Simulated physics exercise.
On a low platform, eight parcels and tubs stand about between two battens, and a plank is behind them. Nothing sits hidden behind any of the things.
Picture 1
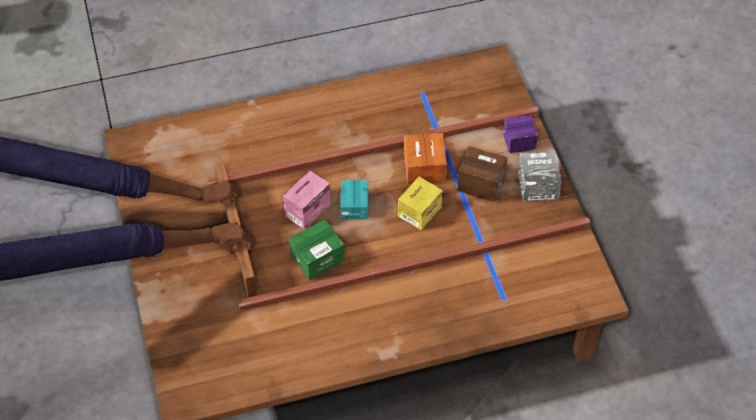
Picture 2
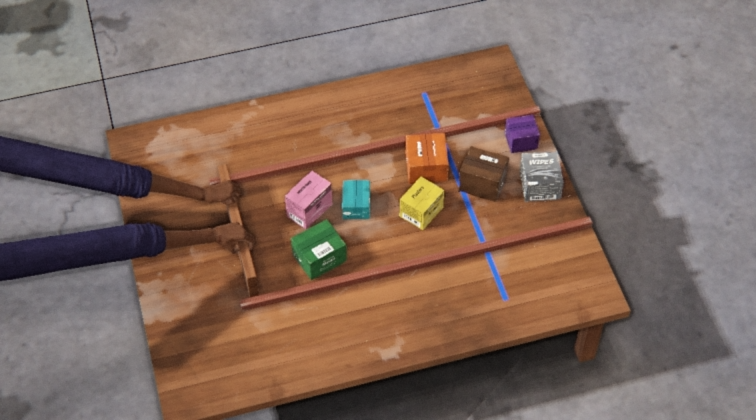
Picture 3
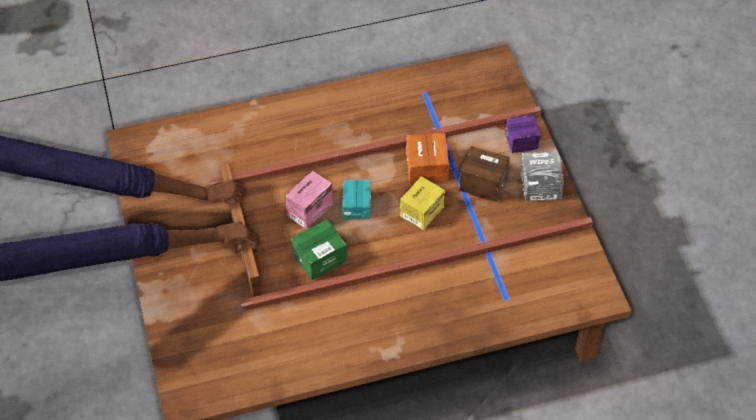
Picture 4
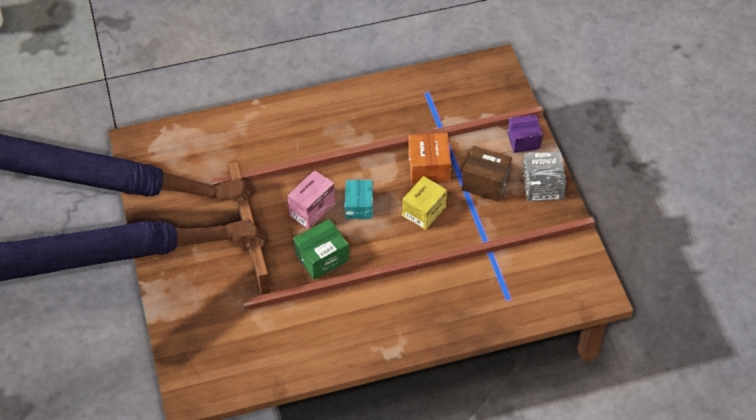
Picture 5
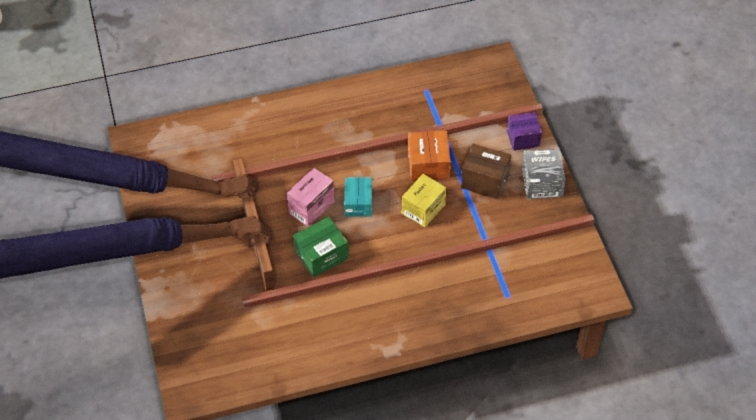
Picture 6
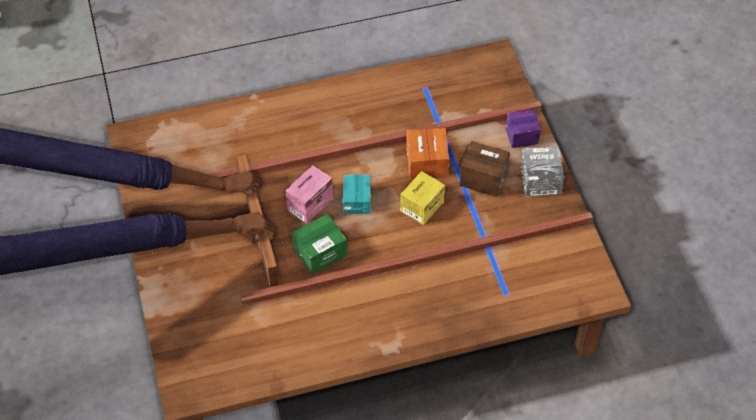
The clip opens on a low wooden platform where eight coloured boxes stand between two reddish battens, some beyond a blue tape line. Two dark-sleeved arms at the left grip a plank and slide it slightly rightward toward the boxes, which stay essentially in place throughout.
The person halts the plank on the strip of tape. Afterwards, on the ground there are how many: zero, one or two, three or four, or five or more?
On the ground there are zero.
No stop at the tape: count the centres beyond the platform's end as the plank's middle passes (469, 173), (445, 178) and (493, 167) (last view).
Respectively, 0, 0 and 2.
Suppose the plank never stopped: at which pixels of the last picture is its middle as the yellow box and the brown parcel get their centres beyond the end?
At (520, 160) for the yellow box; at (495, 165) for the brown parcel.
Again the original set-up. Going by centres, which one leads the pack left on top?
It's the grey box.
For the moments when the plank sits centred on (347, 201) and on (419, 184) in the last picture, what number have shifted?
I count 3 first and 6 after.
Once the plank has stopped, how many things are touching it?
So the total is 3.
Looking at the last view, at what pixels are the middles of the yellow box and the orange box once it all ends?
They finish at roughly (515, 180) and (491, 130) respectively.
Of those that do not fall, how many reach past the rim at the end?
Overhanging: 1.
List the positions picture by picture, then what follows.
Purple box (520, 134); grey box (539, 177); brown parcel (482, 174); plank (236, 231); tape (461, 191), in the first picture.
Grey box (541, 177); plank (238, 231), in the second picture.
Brown parcel (484, 174); turquoise parcel (357, 200), in the third picture.
Purple box (525, 134); green parcel (322, 249), in the fourth picture.
Grey box (543, 174); orange box (429, 156), in the fifth picture.
Purple box (523, 129); grey box (542, 172); brown parcel (484, 169); plank (258, 221); tape (463, 185), in the sixth picture.
A little later, none off yet; purple box at rest near (523, 129); grey box at rest near (542, 172); brown parcel at rest near (484, 169).
When it is over, the number that fall off is zero.
